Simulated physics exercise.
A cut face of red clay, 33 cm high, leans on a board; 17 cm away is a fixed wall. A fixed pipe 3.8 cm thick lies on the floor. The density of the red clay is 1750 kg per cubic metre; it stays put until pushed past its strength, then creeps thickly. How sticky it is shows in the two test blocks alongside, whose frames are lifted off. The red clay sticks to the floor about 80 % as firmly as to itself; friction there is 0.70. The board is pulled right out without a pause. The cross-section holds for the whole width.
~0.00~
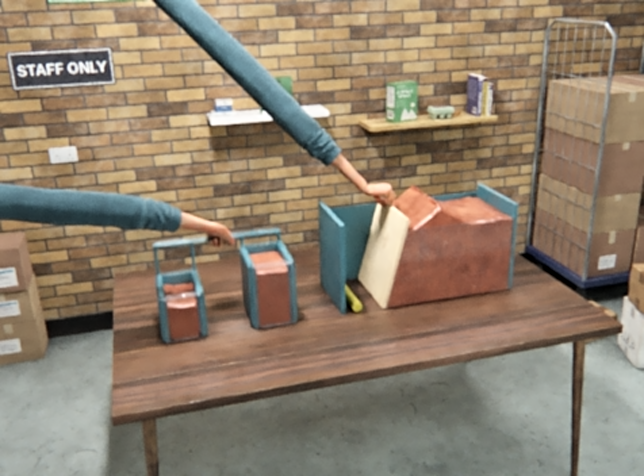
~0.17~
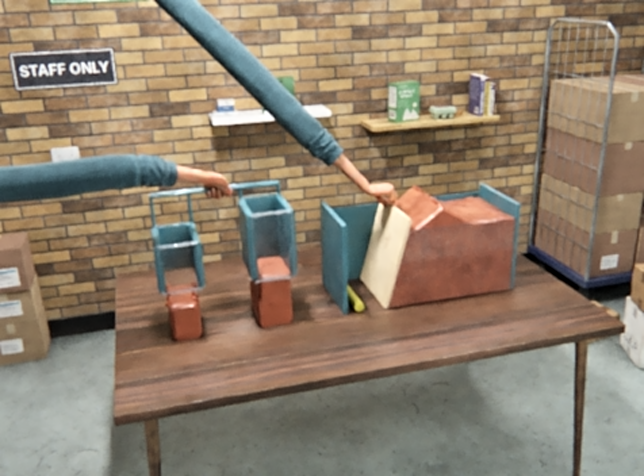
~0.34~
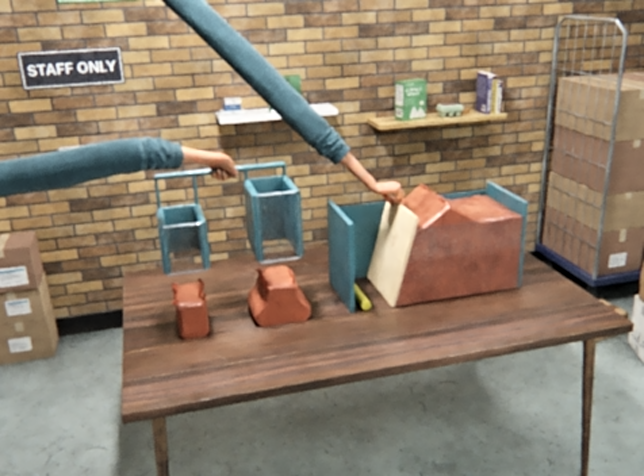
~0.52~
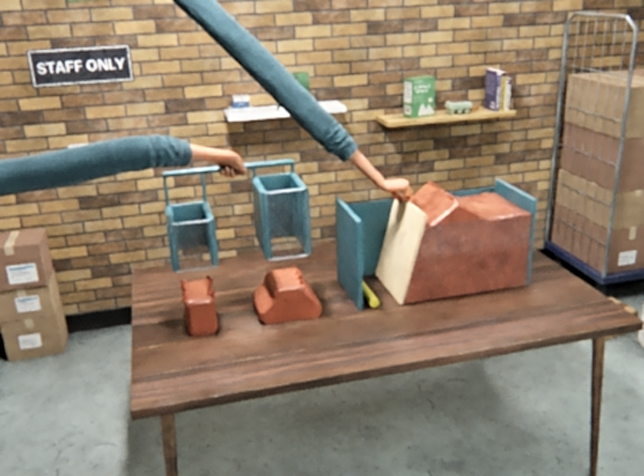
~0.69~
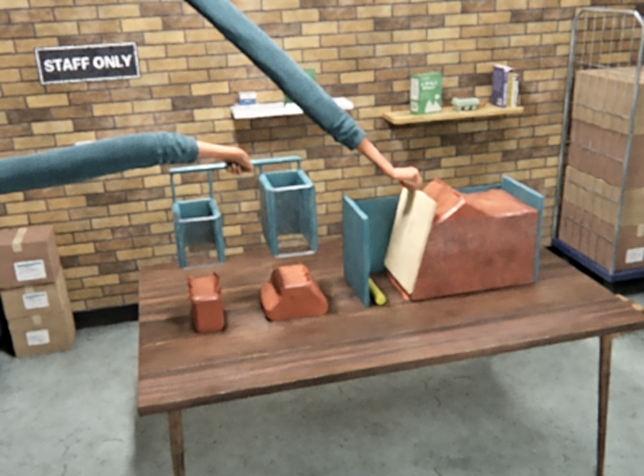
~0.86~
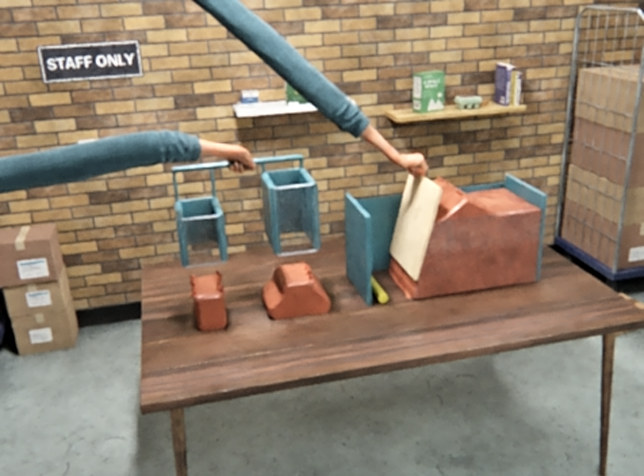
Two open boxes lift off red clay blocks, the larger slumps, and a hand raises the board.
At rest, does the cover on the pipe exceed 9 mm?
The pipe ends up covered.
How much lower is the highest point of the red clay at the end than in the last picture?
About 7.0 cm.
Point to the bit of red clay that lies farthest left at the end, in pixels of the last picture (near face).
Around (380, 294).
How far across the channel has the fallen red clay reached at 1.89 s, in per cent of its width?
Some 80 per cent.
By 1.17 s, the fallen stuff reaches 4 % of the way across and nothing lies on the pipe.
By 1.53 s, the fallen stuff reaches 59 % of the way across and 6 mm lies on the pipe.
By 1.89 s, the fallen stuff reaches 79 % of the way across and 5.8 cm lies on the pipe.
By 2.25 s, the fallen stuff reaches 80 % of the way across and 5.8 cm lies on the pipe.
By 2.29 s, at the end, the fallen stuff reaches 80 % of the way across and 5.8 cm lies on the pipe.
